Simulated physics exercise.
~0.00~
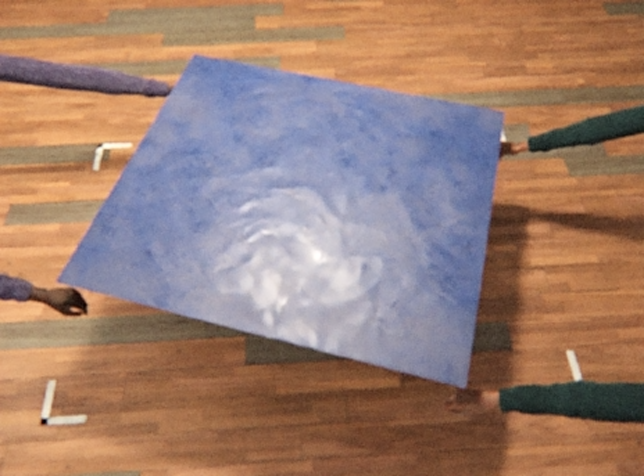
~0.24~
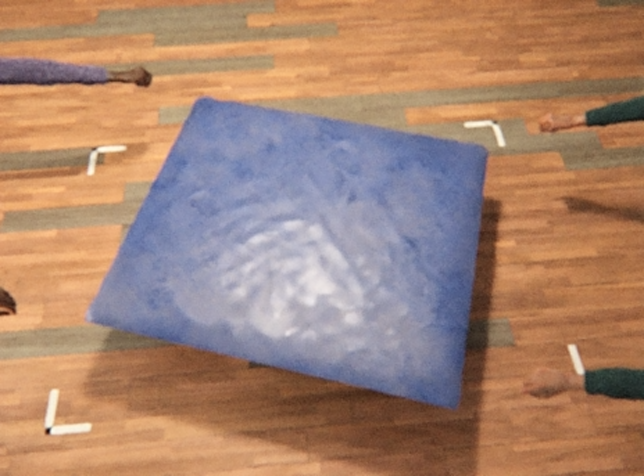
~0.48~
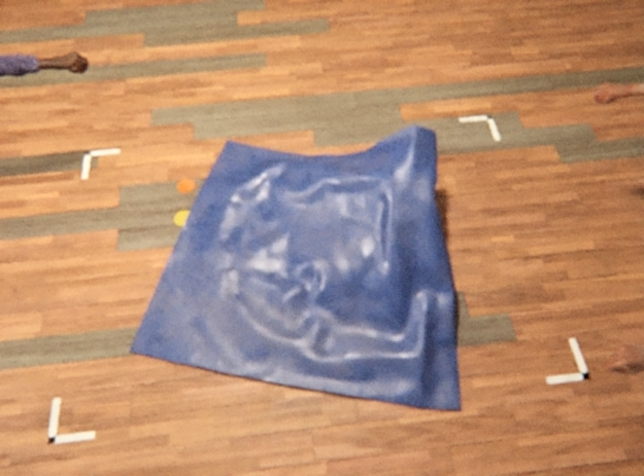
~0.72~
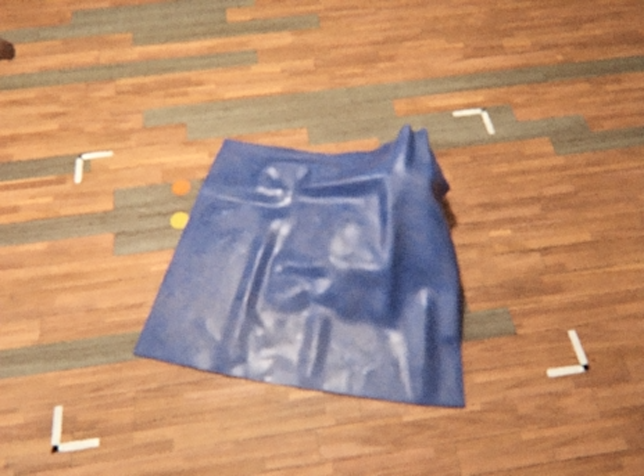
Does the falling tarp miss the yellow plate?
Yes, the tarp misses it. The yellow plate stays uncovered on the floor, just beyond the left edge of the sheet.
